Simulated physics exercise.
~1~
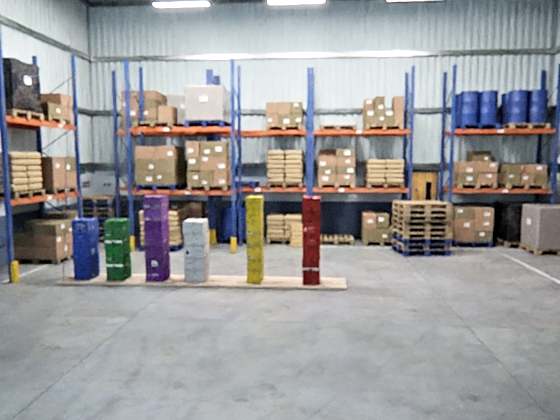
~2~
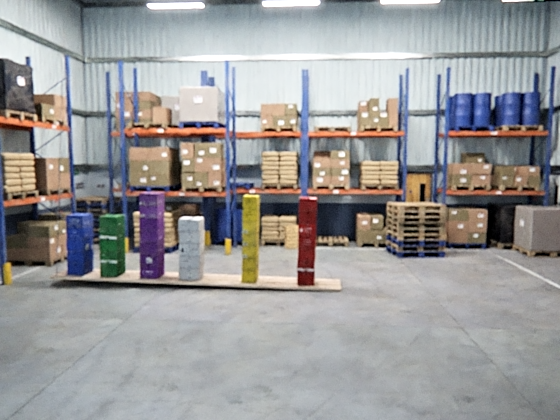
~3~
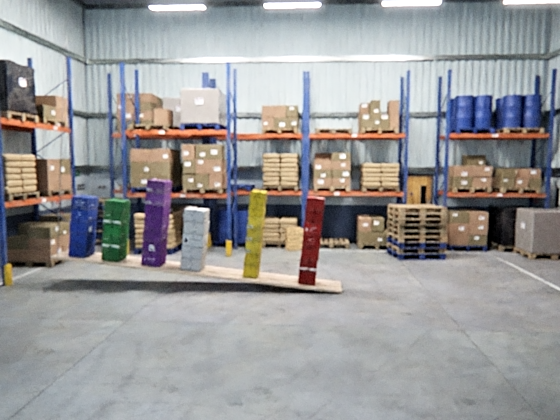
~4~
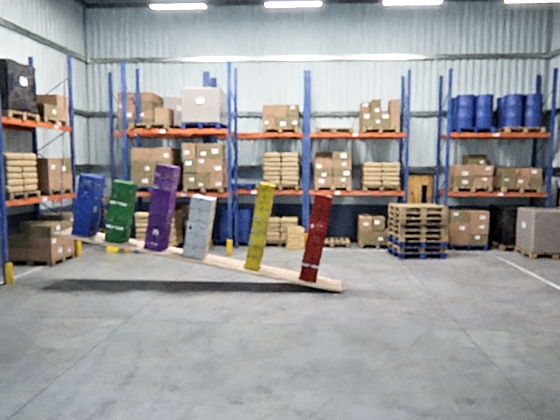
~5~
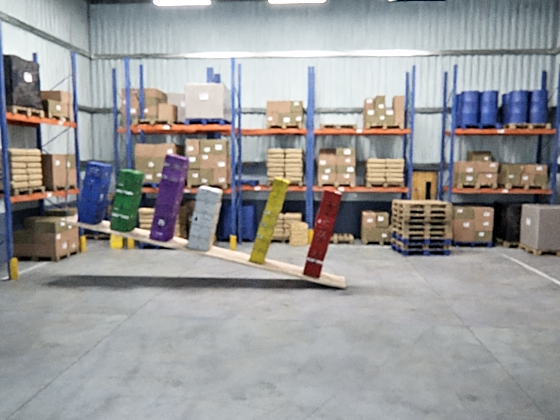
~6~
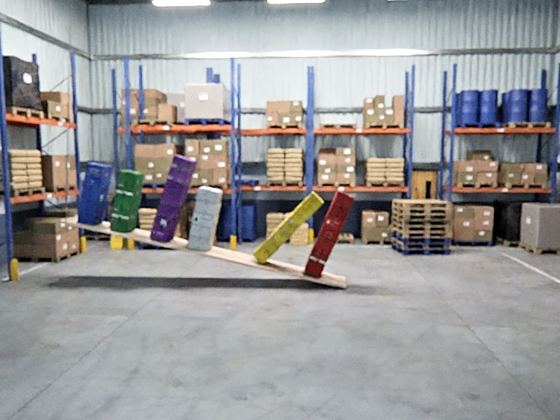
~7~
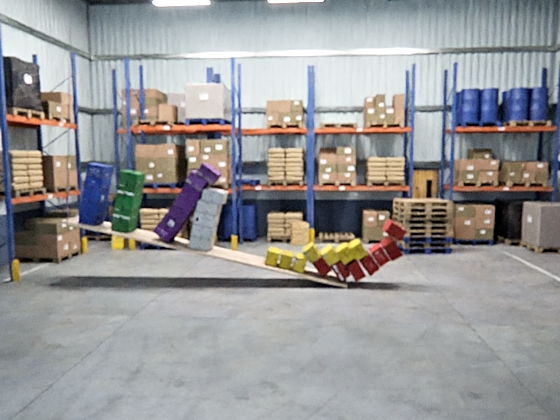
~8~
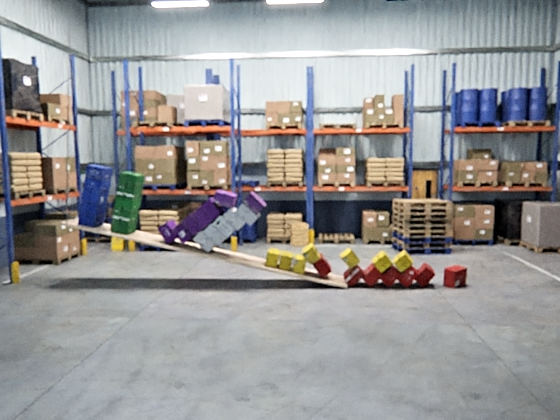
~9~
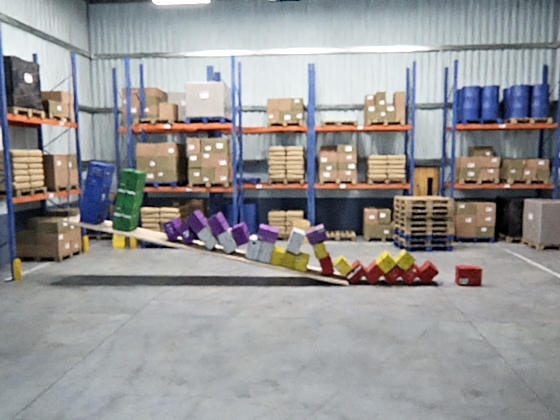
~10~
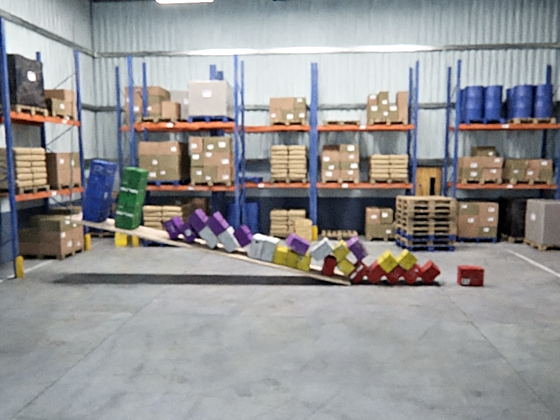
Warehouse, with a plank tilting down to the right, red, yellow and purple box stacks toppling, blue and green left standing.
